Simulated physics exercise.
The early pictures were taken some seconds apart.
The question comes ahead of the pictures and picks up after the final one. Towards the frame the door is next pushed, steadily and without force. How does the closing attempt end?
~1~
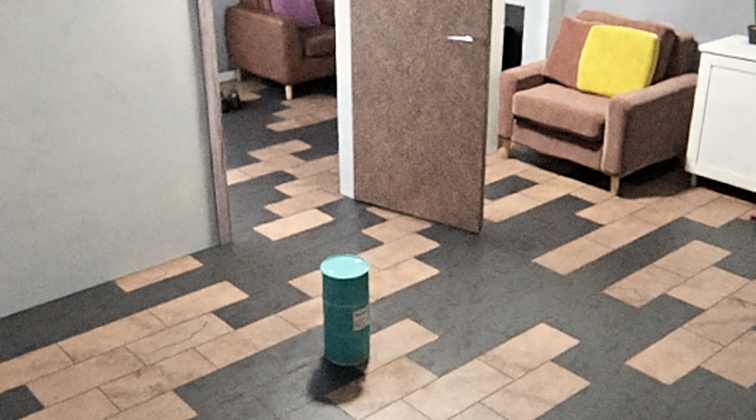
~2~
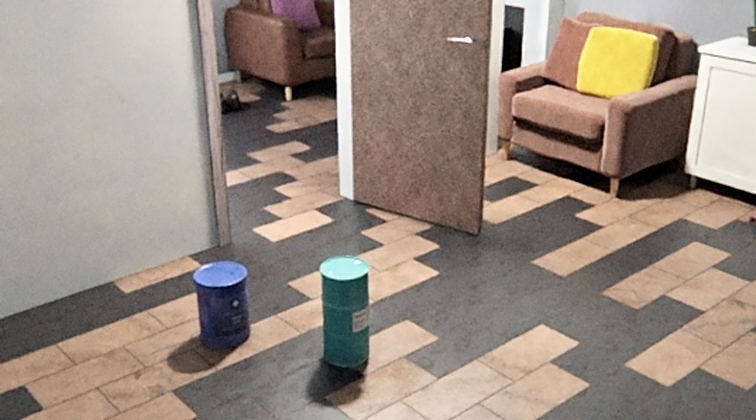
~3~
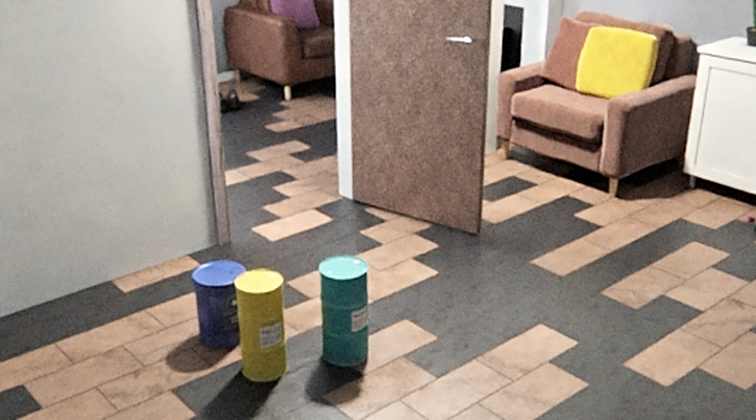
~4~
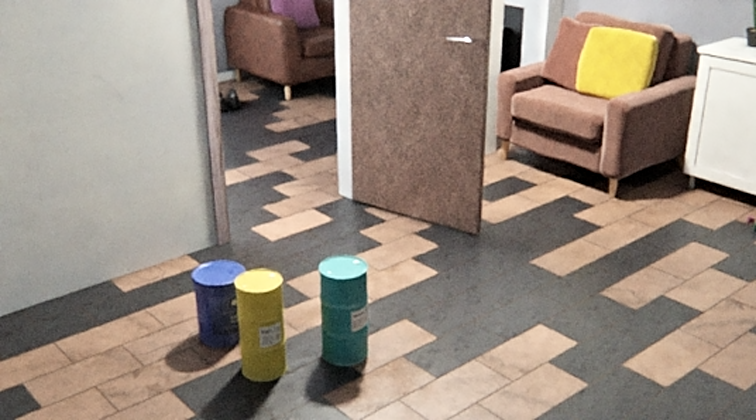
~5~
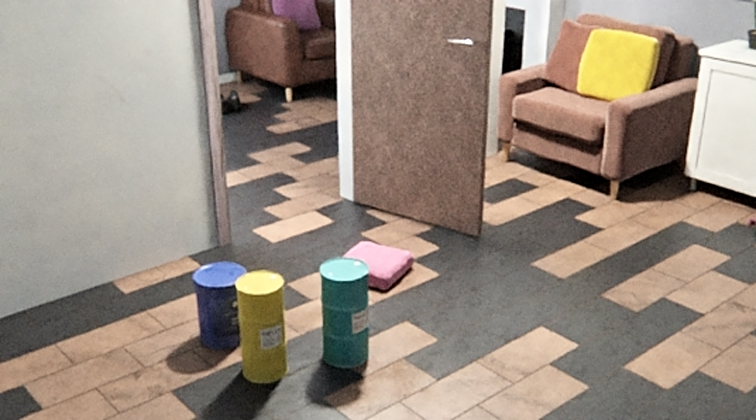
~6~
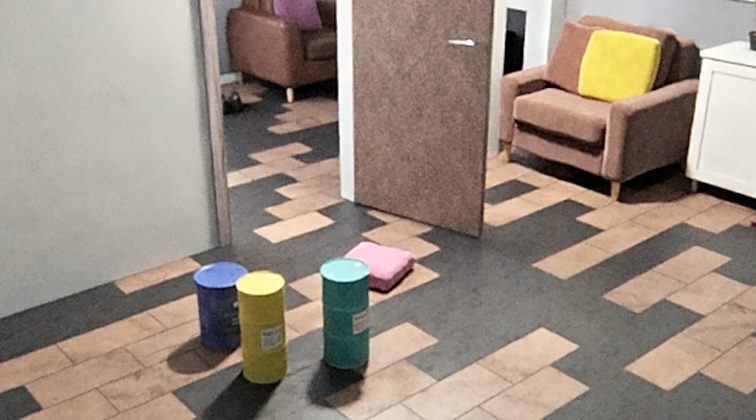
It ends with the door flush against the frame.
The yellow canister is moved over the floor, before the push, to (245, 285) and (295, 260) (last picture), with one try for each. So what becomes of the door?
Well, on the first go it makes it all the way, and on the second it is held back.
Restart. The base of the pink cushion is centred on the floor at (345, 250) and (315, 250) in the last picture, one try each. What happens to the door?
First, it gets caught partway; second, it gets caught partway.
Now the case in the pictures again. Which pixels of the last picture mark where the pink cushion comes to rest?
Near (338, 280).
Then, 1.00 s on from there, door 66° open; pink cushion shifted a little near (369, 268).
Then, 1.40 s on from there, door 45° open; pink cushion shifted about its own width near (341, 279).
In the end, door 0° open; moved from the start, pink cushion; the other 3 unmoved. At the end, from the last picture's camera, pink cushion near (338, 280).
